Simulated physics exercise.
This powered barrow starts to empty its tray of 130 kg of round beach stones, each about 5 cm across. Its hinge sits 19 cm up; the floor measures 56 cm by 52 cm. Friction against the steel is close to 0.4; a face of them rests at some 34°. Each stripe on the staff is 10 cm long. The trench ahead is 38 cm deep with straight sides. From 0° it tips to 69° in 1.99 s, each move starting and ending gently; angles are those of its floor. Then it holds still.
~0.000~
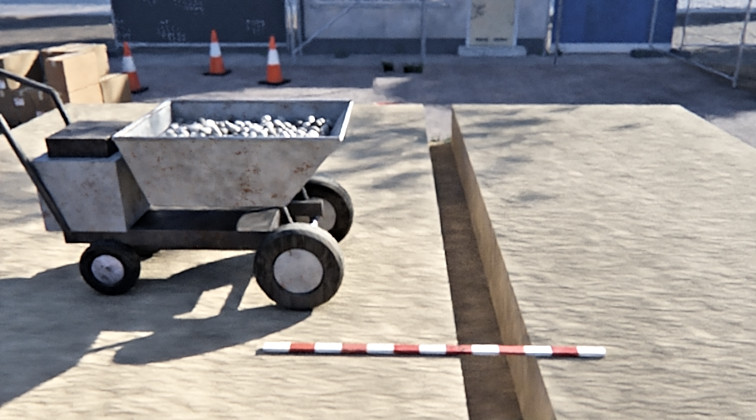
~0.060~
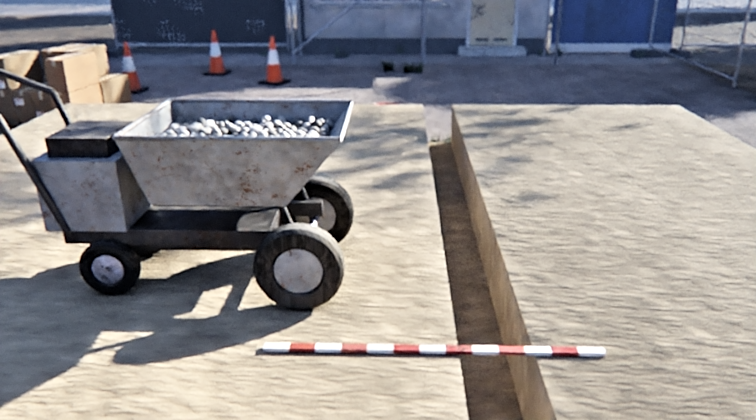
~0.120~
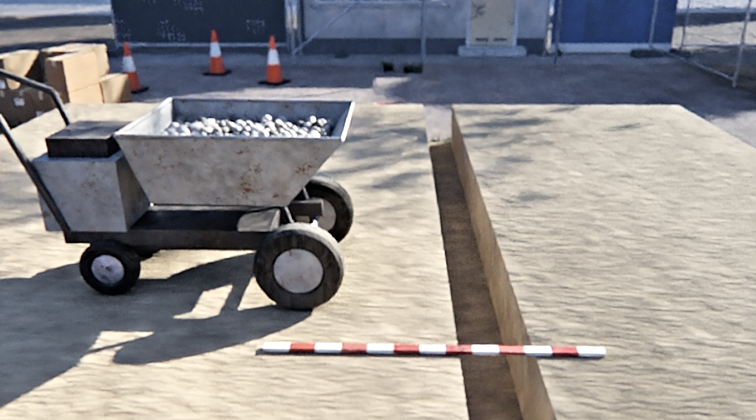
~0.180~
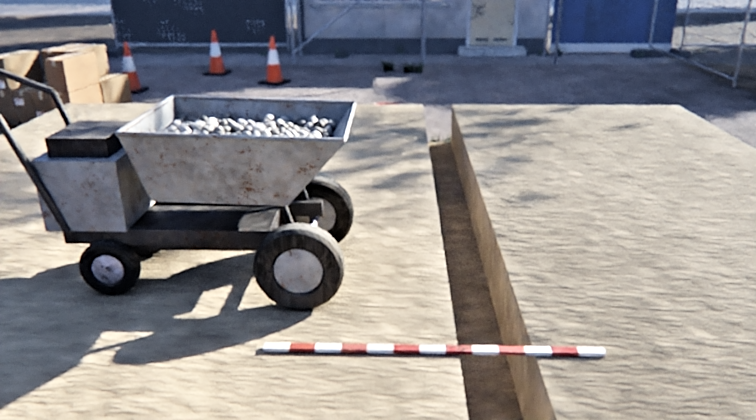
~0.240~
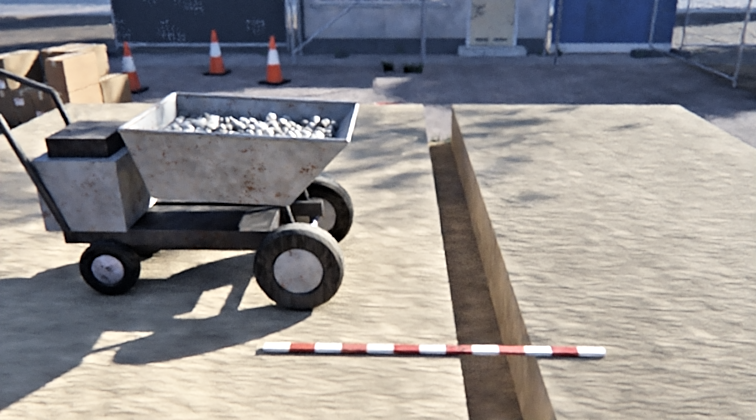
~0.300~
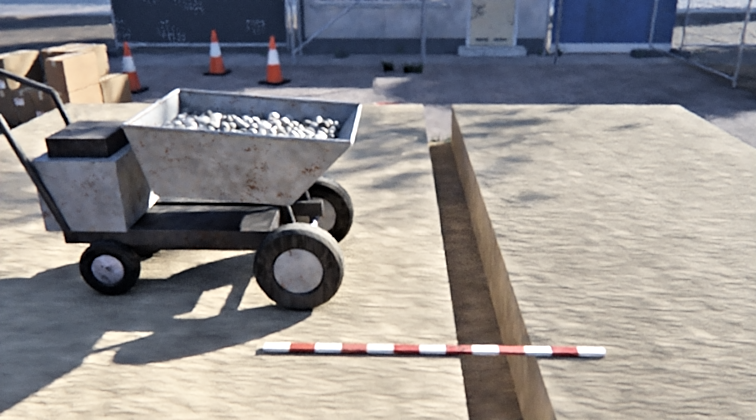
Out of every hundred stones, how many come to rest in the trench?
Roughly 95 per cent ends in the trench.
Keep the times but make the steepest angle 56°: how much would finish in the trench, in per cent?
Then about 70 per cent.
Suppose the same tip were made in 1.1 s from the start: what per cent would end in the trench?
Then about 85 per cent.
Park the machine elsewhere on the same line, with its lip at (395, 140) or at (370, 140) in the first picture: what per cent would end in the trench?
Near 45 per cent from the first place, 65 from the second.
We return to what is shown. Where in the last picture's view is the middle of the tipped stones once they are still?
Their middle is at about (479, 326).
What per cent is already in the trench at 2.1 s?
About 55 per cent by then.
After 1.5 s the floor is at 58°; 100 % in the tray; the foremost stones are at (444, 211).
After 2.1 s the floor is at 69°; 41 % in the tray, 54 % in the trench, 4 % past the trench; the foremost stones are at (570, 282).
After 2.4 s the floor is at 69°; 17 % in the tray, 78 % in the trench, 5 % past the trench; the foremost stones are at (624, 293).
After 4.4 s the floor is at 69°; 0 % in the tray, 95 % in the trench, 5 % past the trench; the foremost stones are at (634, 279).
